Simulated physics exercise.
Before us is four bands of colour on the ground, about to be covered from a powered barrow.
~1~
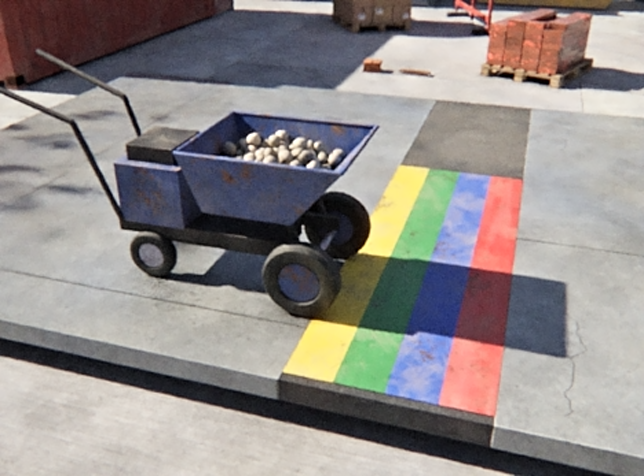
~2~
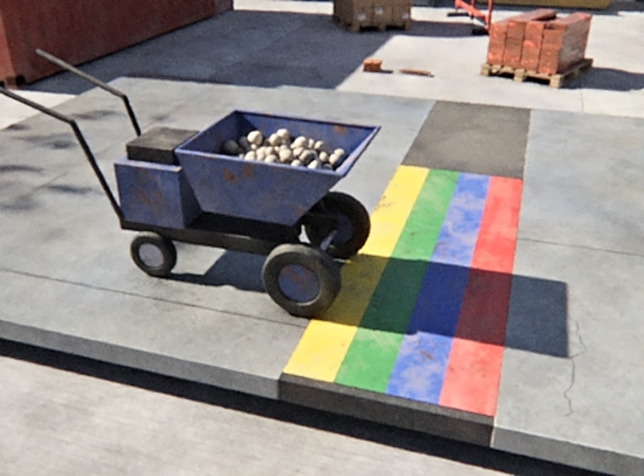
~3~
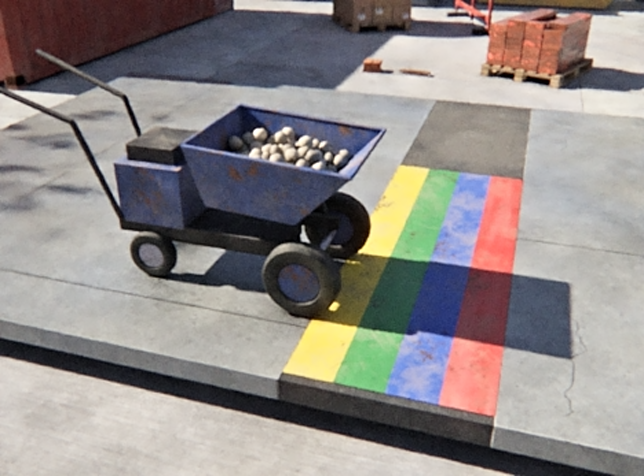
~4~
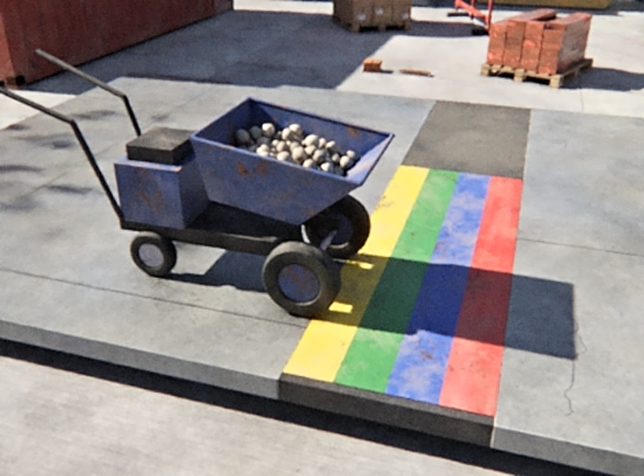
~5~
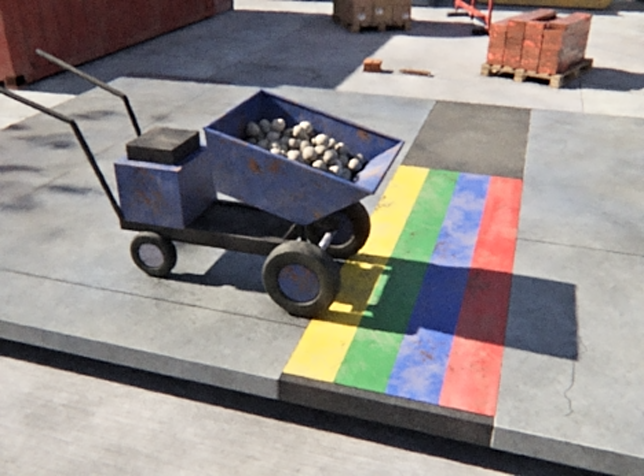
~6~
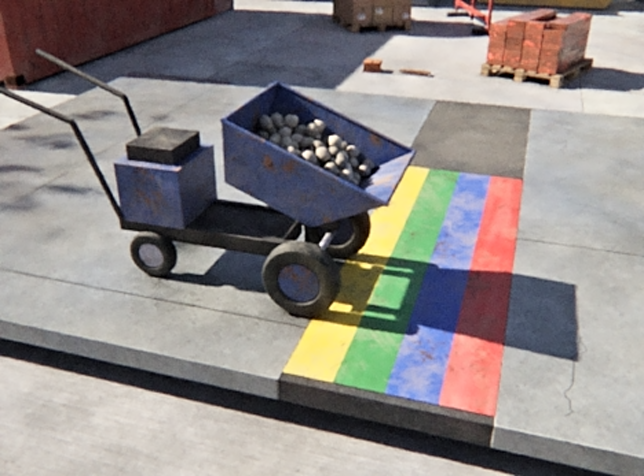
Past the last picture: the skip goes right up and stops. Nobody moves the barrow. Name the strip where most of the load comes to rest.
Red.
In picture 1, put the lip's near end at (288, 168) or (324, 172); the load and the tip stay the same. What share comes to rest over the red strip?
About 20 per cent, then about 40 per cent.
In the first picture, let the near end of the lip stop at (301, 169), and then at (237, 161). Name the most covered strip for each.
To begin with blue, and after that that green strip.
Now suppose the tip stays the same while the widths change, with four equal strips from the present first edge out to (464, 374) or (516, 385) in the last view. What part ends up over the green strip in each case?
The first gives around 0 per cent, the second around 0 per cent.
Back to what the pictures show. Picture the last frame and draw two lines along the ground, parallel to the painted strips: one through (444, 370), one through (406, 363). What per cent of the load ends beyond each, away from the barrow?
Around 70 per cent for the first, around 90 per cent for the second.
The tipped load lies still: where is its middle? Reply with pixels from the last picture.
Around (495, 305), give or take.
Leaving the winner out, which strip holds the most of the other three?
The blue one.
Soon, skip tipped steeply; all in the skip.
A while on, skip tipped right over; about two thirds in the skip; a small part over the blue strip; about a quarter over the red strip; a stray few off the paint.
Towards the end, skip tipped right over; a small part in the skip; a small part over the blue strip; about a third over the red strip; about a third off the paint.
Finally, skip tipped right over; a small part in the skip; none over the yellow strip; none over the green strip; about a quarter over the blue strip; about a third over the red strip; about a third off the paint.
